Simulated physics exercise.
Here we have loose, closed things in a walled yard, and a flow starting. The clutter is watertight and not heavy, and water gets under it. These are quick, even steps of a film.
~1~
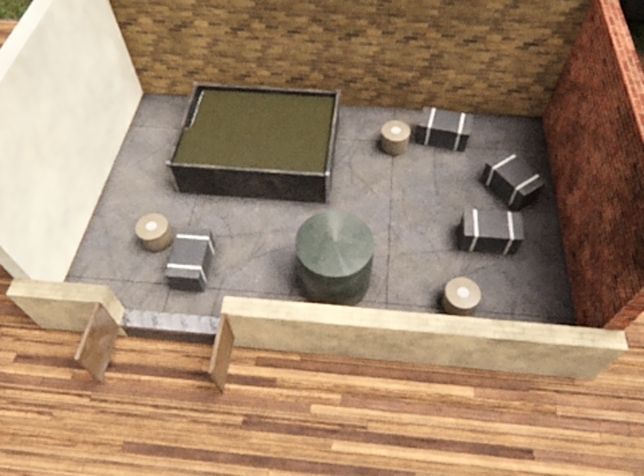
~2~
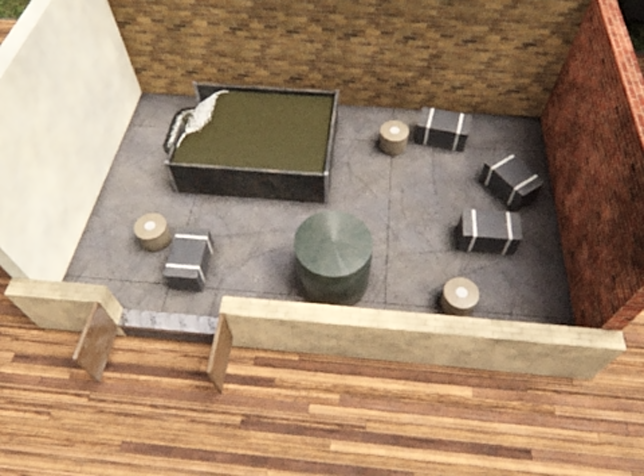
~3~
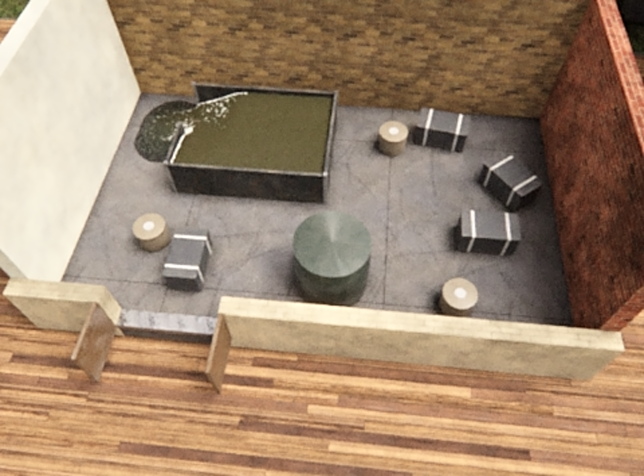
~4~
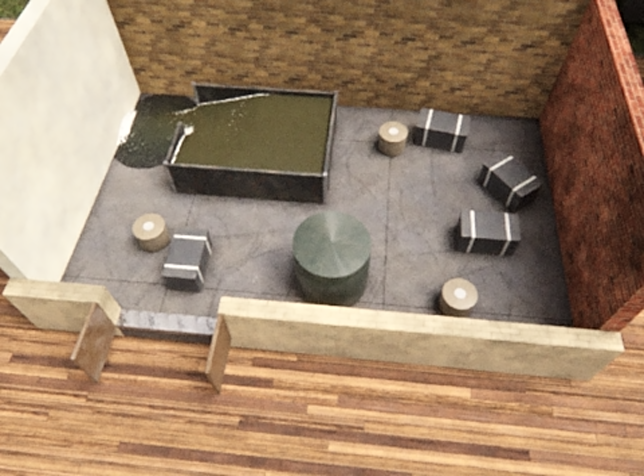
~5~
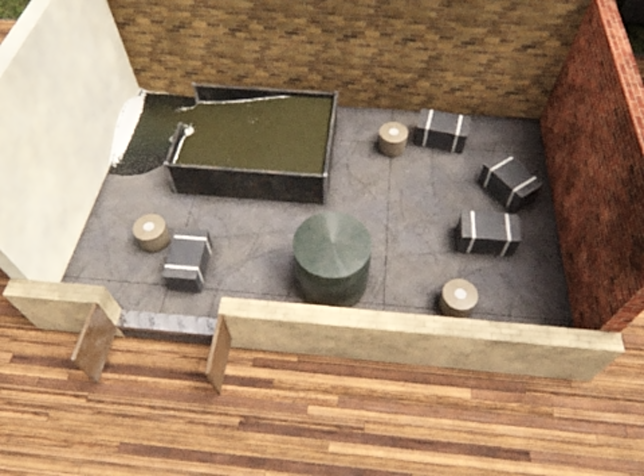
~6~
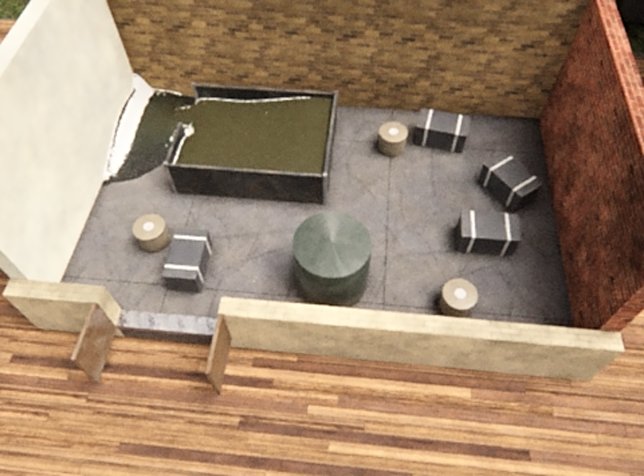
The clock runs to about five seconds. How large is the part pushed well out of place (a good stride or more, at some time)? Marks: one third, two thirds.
It is from one to two thirds.
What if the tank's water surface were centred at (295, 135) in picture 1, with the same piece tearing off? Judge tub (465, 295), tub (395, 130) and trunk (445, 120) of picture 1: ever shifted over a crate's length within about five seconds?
In turn: Not that far, less than that, no.
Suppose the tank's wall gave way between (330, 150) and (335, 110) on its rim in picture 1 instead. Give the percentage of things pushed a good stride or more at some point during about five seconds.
About 70 per cent.
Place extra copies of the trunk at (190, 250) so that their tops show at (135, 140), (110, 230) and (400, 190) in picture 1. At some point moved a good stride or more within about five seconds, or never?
One after the other: Shifted that much, pushed that far, never so far.
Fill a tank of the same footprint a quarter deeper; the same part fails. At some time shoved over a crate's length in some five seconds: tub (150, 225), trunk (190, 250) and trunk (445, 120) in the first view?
In turn: Moved that far, that far or more, moved that far.
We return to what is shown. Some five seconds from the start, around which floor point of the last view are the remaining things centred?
Near (405, 229).
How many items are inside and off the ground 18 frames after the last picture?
It comes to 0.
A moment on, 0 of 7 are well off their spots; 0 afloat.
Next, 0 of 7 are well off their spots; 0 afloat.
Later, 1 of 7 are well off their spots; 0 afloat.
In the end, 3 of 7 are well off their spots, and 3 have been at some point; 2 afloat.
